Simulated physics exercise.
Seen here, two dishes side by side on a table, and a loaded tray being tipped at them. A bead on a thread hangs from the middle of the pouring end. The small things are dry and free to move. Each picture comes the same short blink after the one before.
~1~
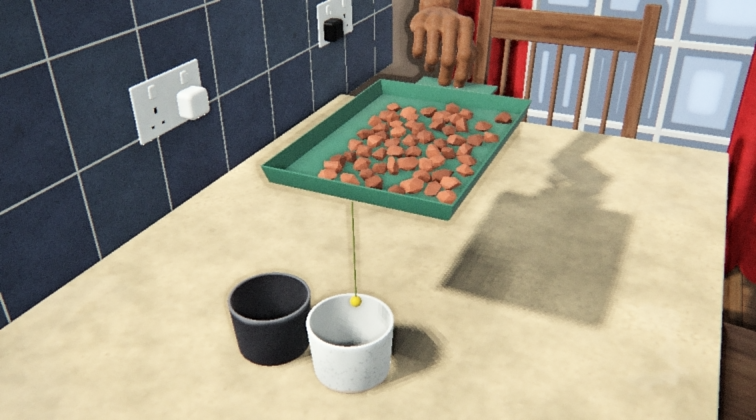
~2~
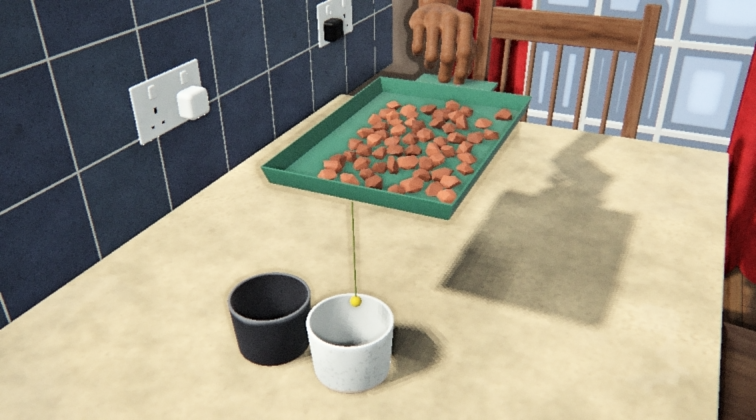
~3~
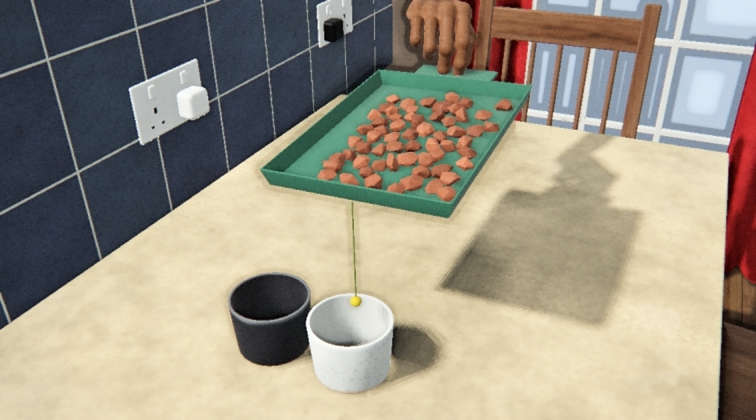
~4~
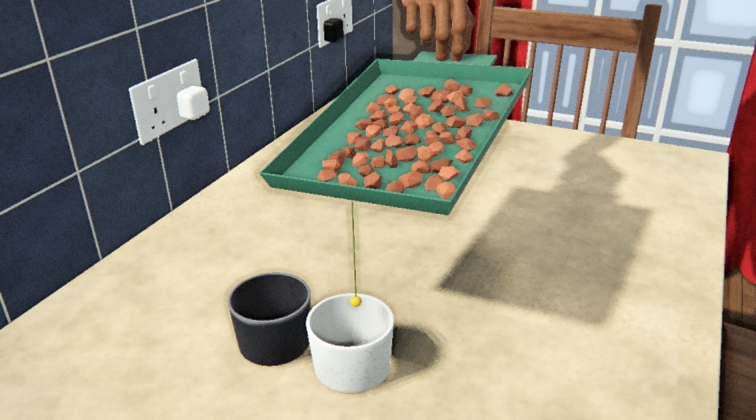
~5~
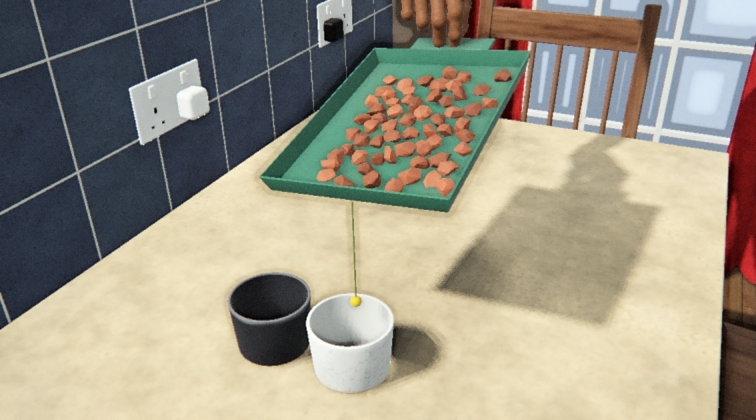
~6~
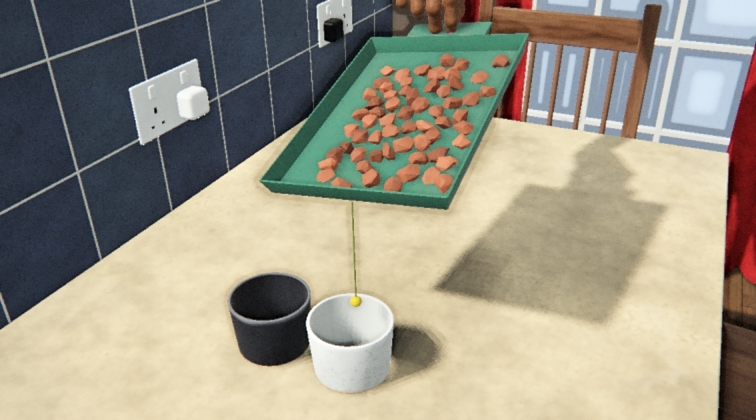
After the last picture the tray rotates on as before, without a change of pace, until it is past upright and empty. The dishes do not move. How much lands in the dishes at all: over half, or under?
In the dishes lies over half of it.
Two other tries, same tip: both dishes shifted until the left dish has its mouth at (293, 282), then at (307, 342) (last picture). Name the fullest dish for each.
At the first place the left dish, at the second the left-hand dish.
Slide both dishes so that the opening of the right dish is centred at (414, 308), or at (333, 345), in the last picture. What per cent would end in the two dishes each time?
In turn 0 and 50 in a hundred.
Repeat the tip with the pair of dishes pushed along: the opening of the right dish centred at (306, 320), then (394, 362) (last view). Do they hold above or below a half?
The first try: Above a half. The second: Not half.
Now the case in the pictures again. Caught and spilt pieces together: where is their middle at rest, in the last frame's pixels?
Roughly at (279, 345).
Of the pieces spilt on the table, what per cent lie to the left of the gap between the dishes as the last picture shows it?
Close to 80 per cent.
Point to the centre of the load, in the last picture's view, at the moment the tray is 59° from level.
Roughly at (323, 151).
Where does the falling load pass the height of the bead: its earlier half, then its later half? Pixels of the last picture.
Early half (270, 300), late half (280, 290).
Shortly afterwards, tray tipped steeply; all but a few on the tray; only a few in the air.
Next, tray tipped right over; near half on the tray; a little in the right dish; a little in the left dish; a little outside both; near a quarter in the air.
Some moments later, tray tipped past a quarter turn; a little in the right dish; near two thirds in the left dish; near a quarter outside both.
In the end, tray tipped past a quarter turn; a little in the right dish; near two thirds in the left dish; near a quarter outside both.
